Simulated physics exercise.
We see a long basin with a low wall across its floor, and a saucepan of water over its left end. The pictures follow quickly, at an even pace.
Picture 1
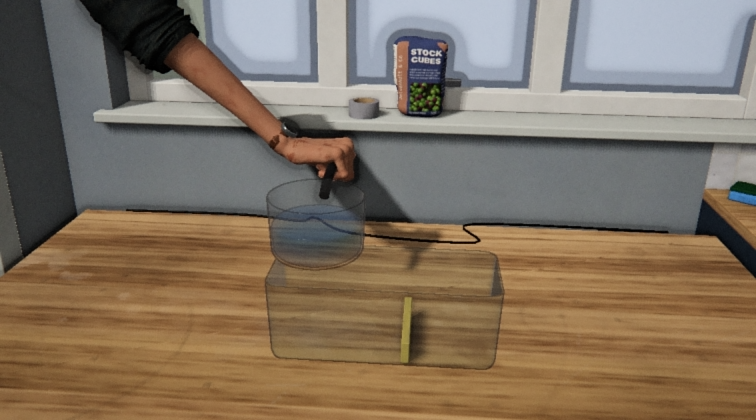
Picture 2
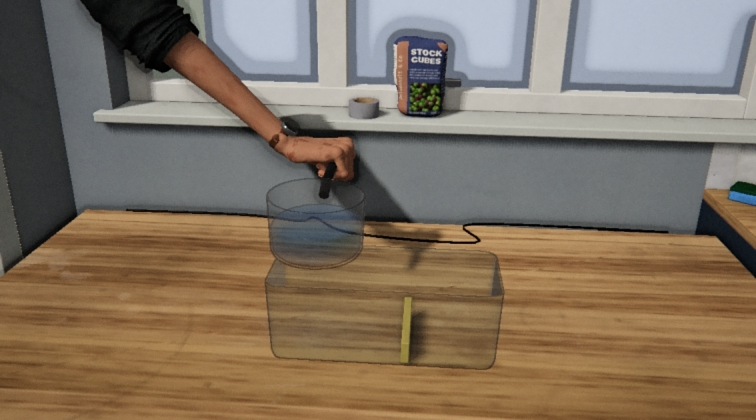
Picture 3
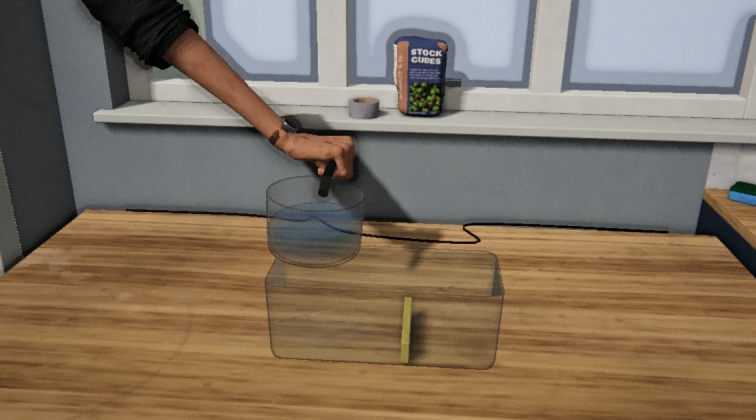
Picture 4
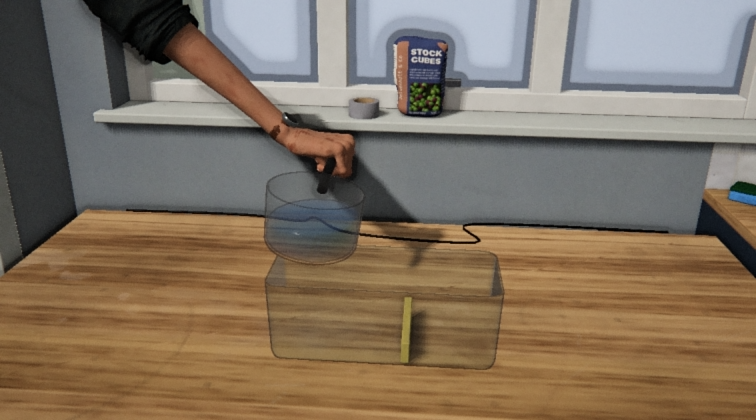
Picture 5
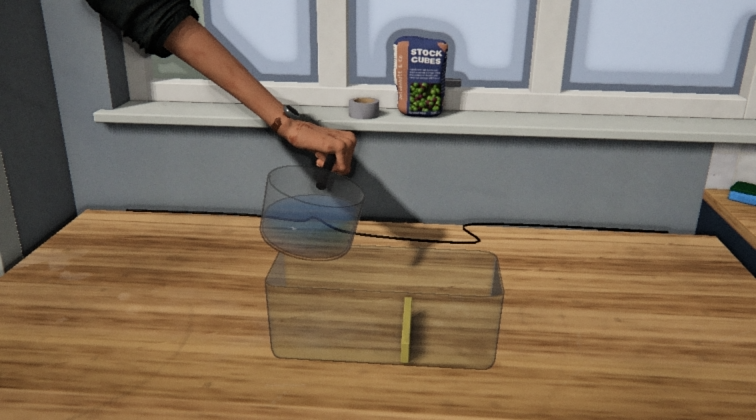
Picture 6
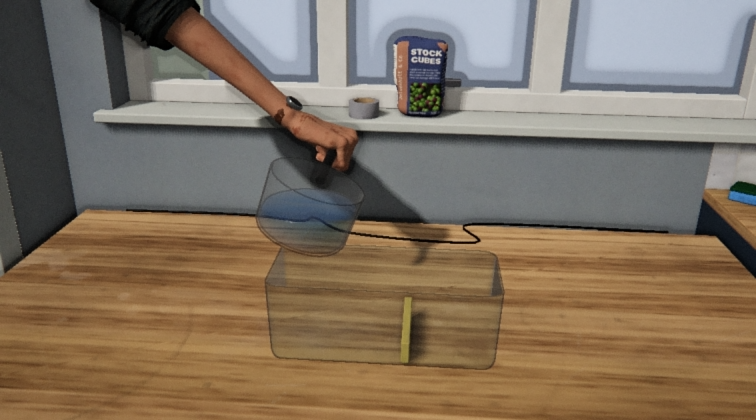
The footage shows a hand holding a clear saucepan of blue water above the left end of a long transparent basin with a low yellow wall inside; the pan stays nearly level at first, then tilts gradually to the right.
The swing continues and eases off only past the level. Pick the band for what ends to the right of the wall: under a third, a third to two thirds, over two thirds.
In the end over two thirds is right of the wall.
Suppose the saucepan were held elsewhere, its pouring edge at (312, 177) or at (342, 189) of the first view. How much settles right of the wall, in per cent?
Near 15 % and 75 %.
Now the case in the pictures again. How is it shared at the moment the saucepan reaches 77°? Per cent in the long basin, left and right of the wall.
The left part 0 per cent, the right part 0.
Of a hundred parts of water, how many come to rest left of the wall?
Near 15 %.
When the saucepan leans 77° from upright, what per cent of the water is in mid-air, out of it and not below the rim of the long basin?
Some 30 per cent.
A moment on, the saucepan is tipped on its side and 70 per cent is still to pour, 2 is left of the wall and 0 right of it.
Next, the saucepan is tipped right over and 13 per cent is still to pour, 4 is left of the wall and 62 right of it.
Then the saucepan is tipped right over and 0 per cent is still to pour, 11 is left of the wall and 86 right of it.
Later the saucepan is tipped right over and 0 per cent is still to pour, 13 is left of the wall and 86 right of it.
In the end 13 per cent lies left of the wall, 86 right of it and 1 outside.
